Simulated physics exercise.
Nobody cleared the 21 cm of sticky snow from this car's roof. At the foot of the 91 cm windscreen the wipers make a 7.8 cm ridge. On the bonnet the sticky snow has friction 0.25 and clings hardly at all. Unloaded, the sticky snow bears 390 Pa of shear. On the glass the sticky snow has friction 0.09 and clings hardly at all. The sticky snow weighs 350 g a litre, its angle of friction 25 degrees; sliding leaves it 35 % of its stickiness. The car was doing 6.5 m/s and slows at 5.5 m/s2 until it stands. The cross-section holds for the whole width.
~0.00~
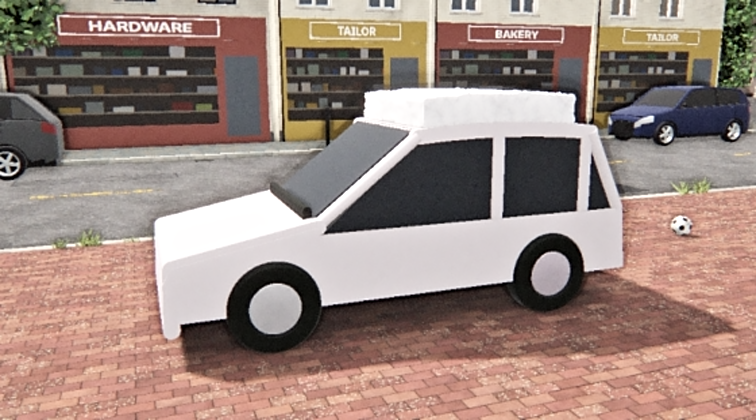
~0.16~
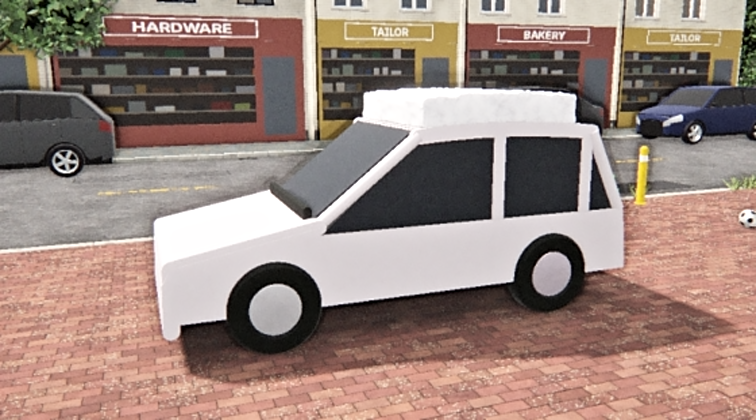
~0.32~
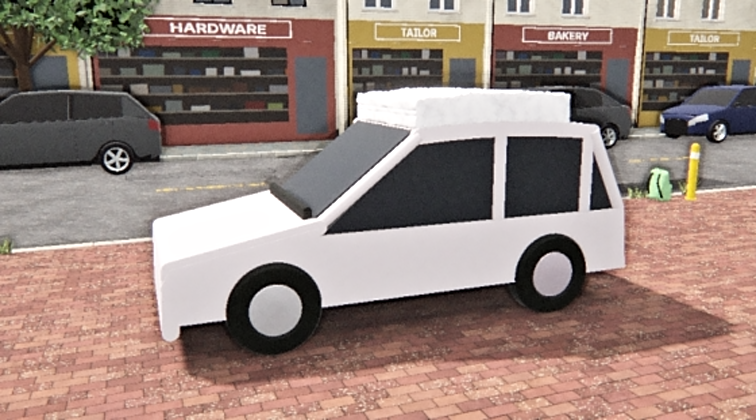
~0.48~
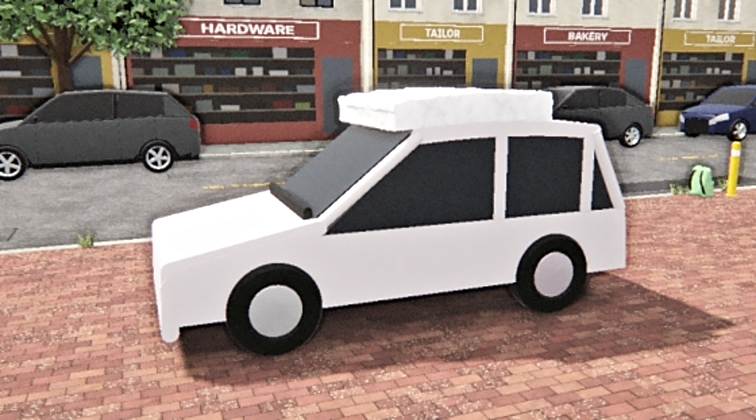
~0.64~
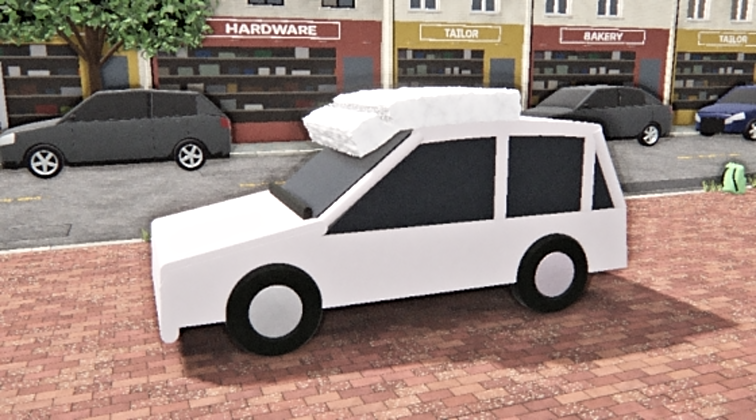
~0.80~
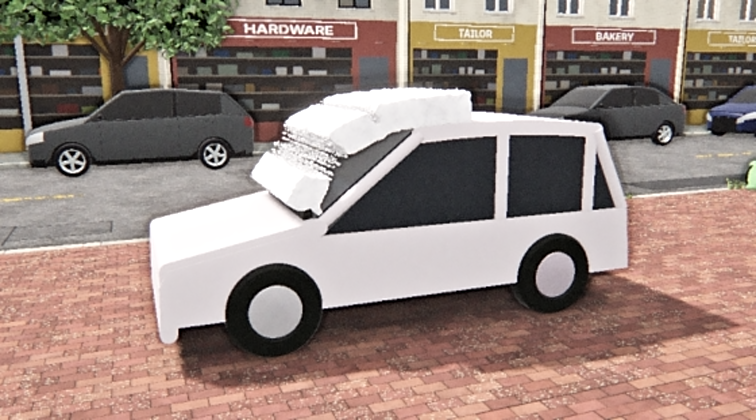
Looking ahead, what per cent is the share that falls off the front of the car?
Expect roughly 96 %.
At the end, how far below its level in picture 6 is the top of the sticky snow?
Roughly 70 cm.
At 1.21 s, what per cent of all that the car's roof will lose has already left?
About 100 %.
After 1.21 s, none of the snow is on the roof, 2 % on the glass, 73 % on the bonnet and 25 % has gone off the nose.
After 1.70 s, none of the snow is on the roof, 2 % on the glass, 3 % on the bonnet and 95 % has gone off the nose.
After 2.19 s, none of the snow is on the roof, 2 % on the glass, 3 % on the bonnet and 96 % has gone off the nose.
After 2.68 s, none of the snow is on the roof, 2 % on the glass, 3 % on the bonnet and 96 % has gone off the nose.
After 2.78 s, at the end, none of the snow is on the roof, 2 % on the glass, 3 % on the bonnet and 96 % has gone off the nose.
